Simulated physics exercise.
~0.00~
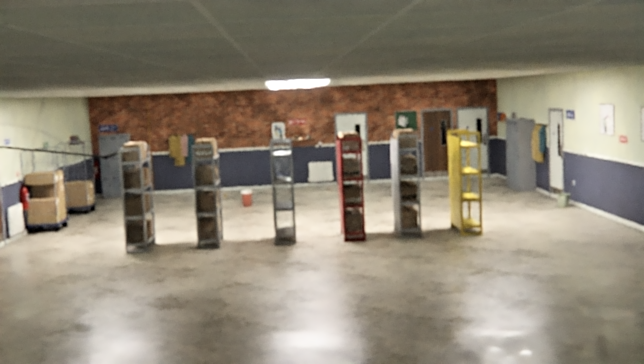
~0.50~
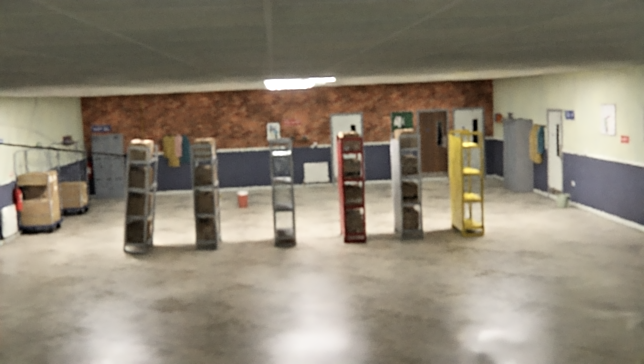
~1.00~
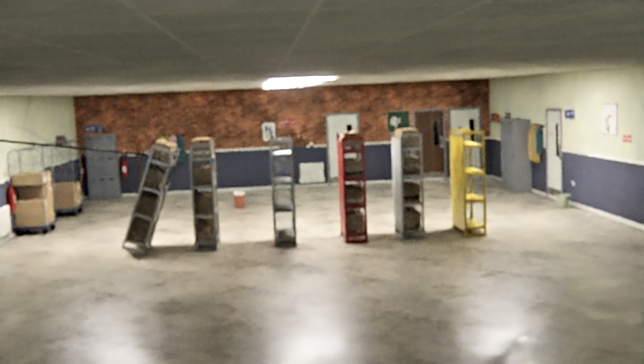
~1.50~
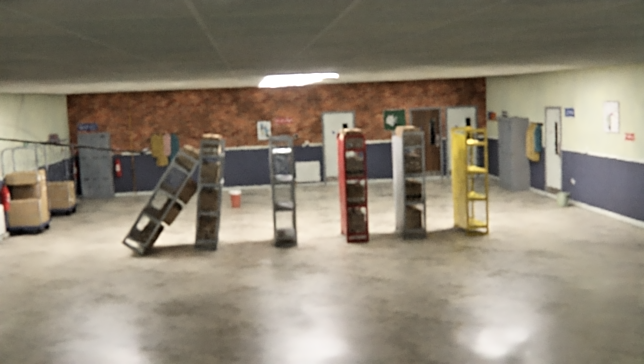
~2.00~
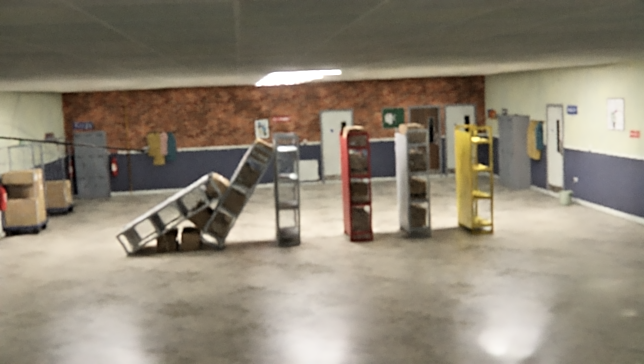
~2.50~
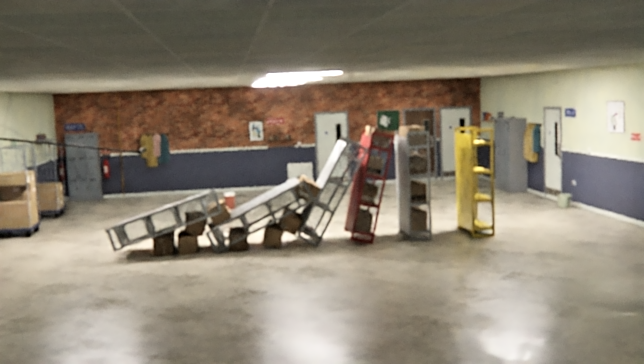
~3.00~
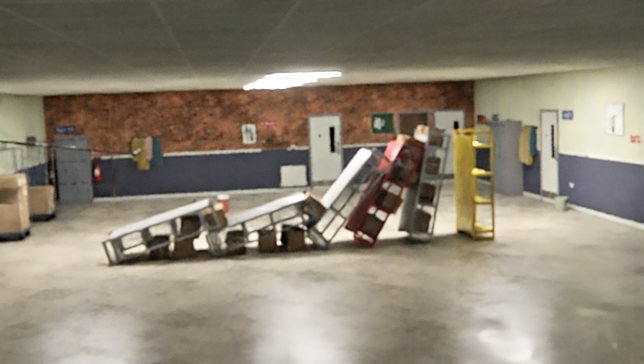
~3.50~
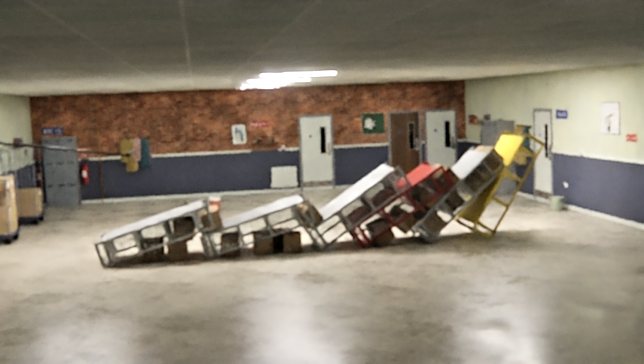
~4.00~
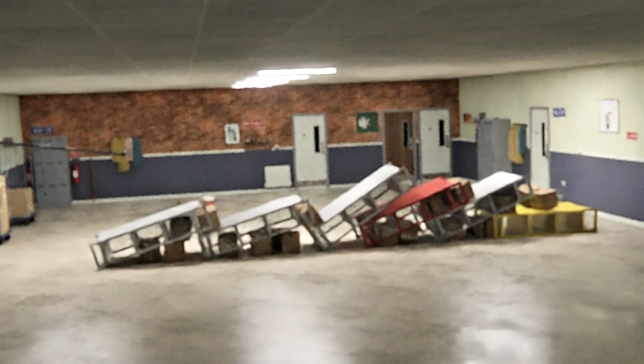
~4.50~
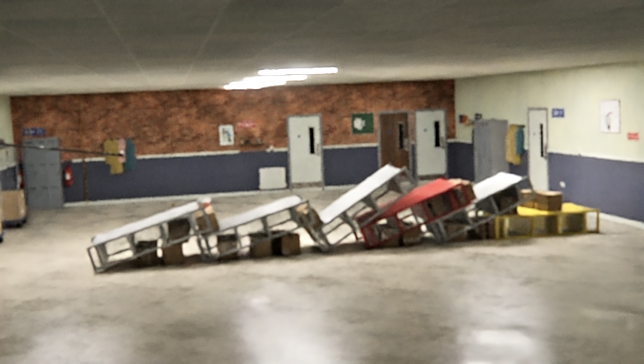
Six freestanding shelving units toppling left to right like dominoes, spilling cartons, the yellow one landing flat and none left standing.
